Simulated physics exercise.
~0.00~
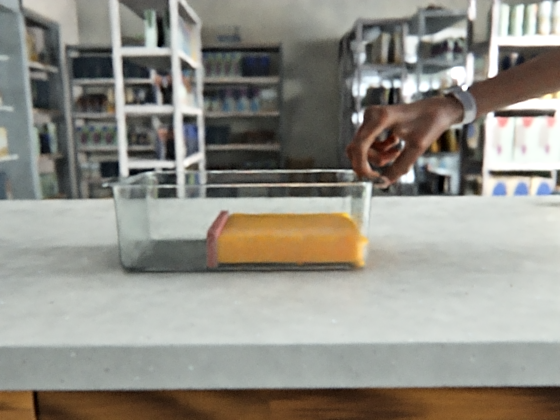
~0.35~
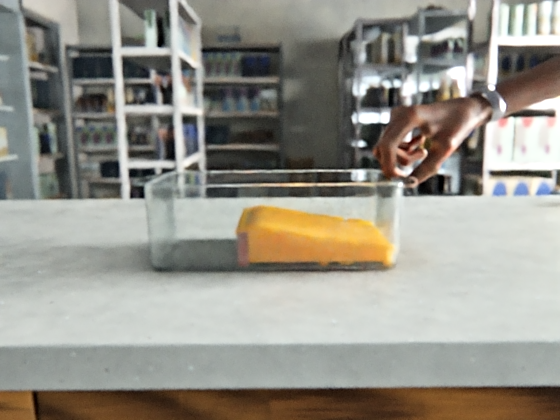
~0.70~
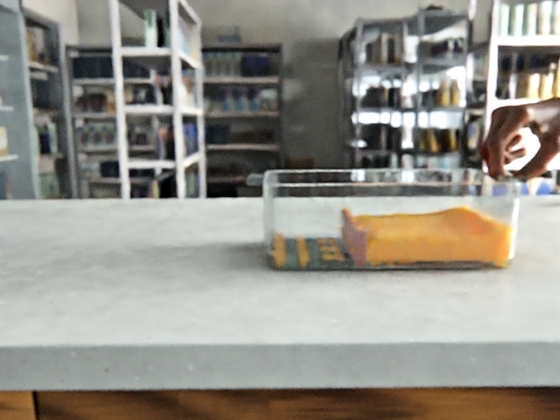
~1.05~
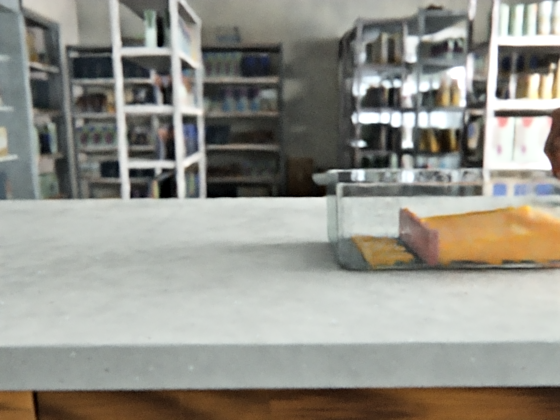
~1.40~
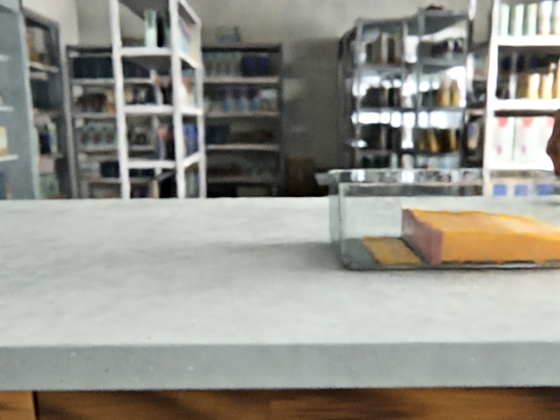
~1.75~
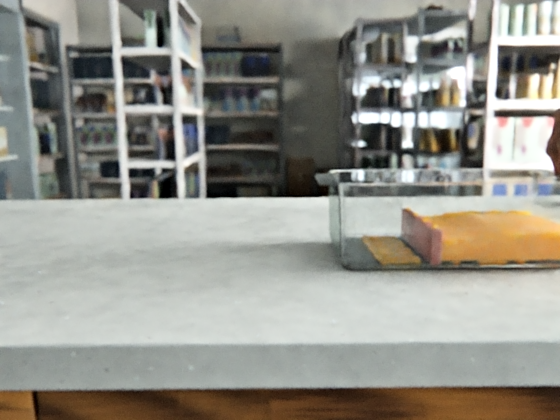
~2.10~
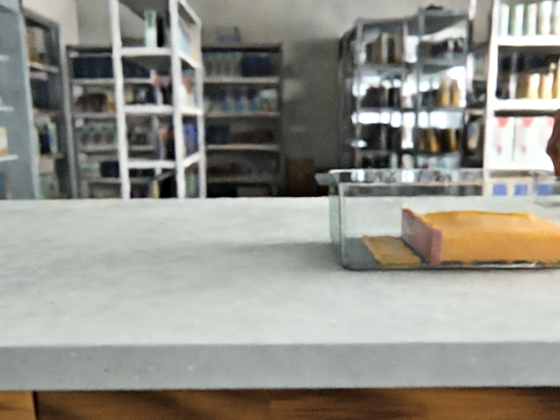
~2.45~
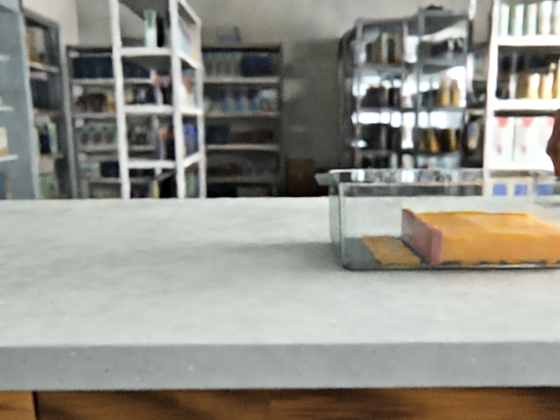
A hand pulls a clear tub of orange juice right, and some spills past the divider.
